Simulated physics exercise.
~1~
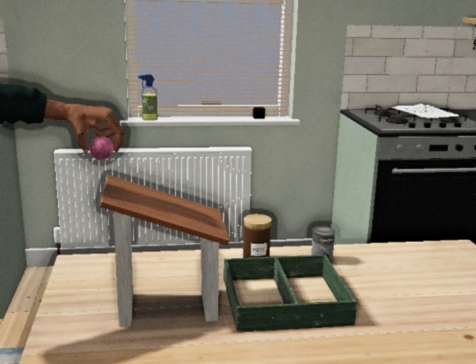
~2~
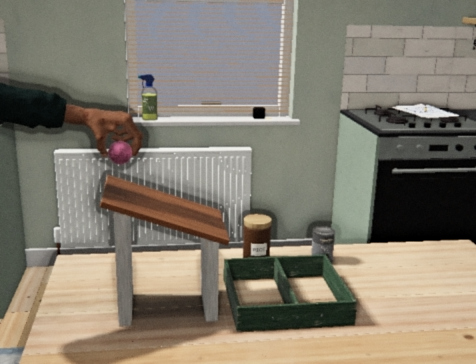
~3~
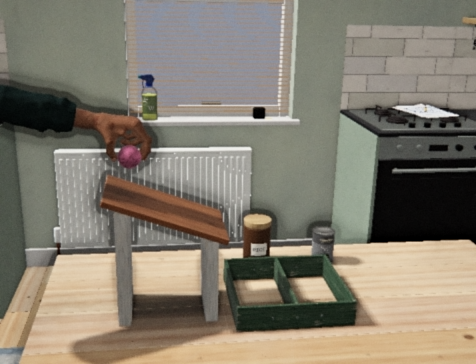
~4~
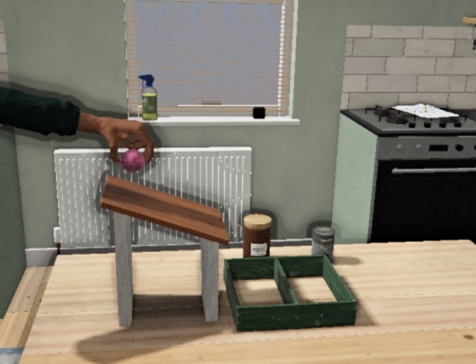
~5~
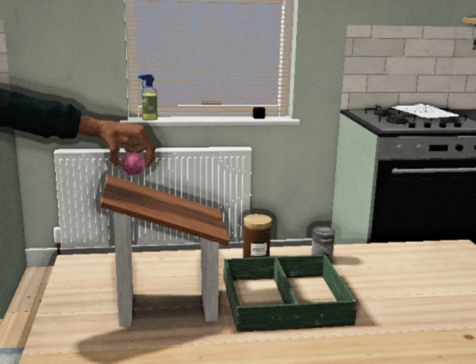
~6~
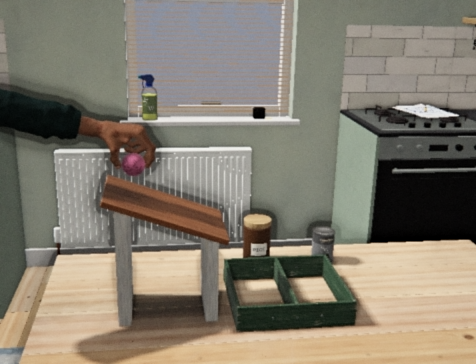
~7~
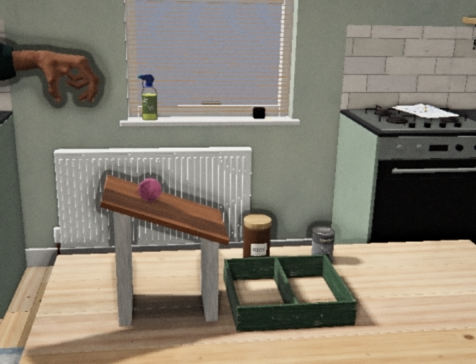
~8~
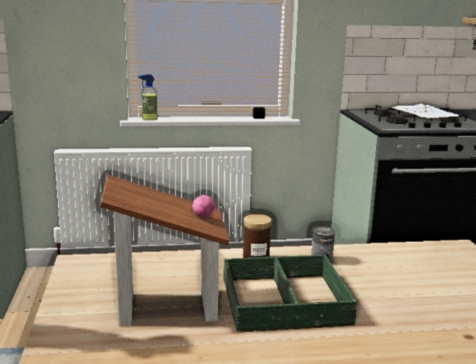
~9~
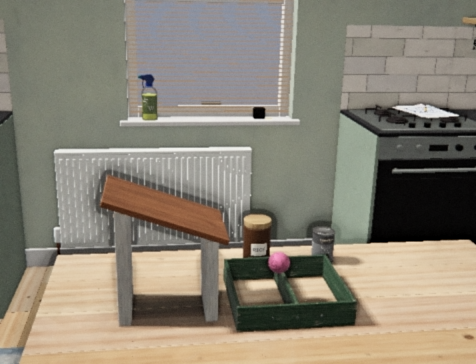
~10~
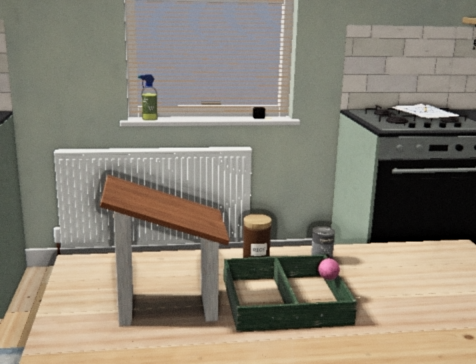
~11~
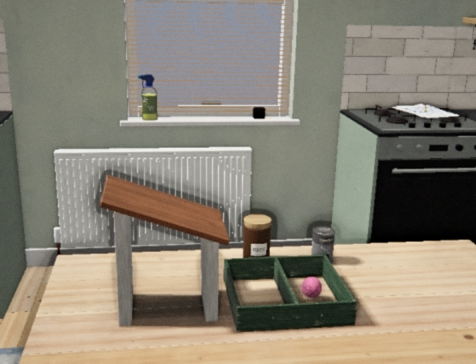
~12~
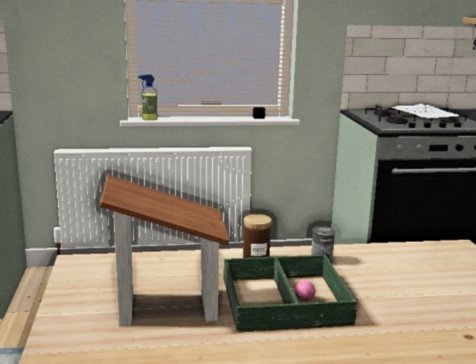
A pink ball released by a hand rolls down a sloped board into the green tray's farther bay.
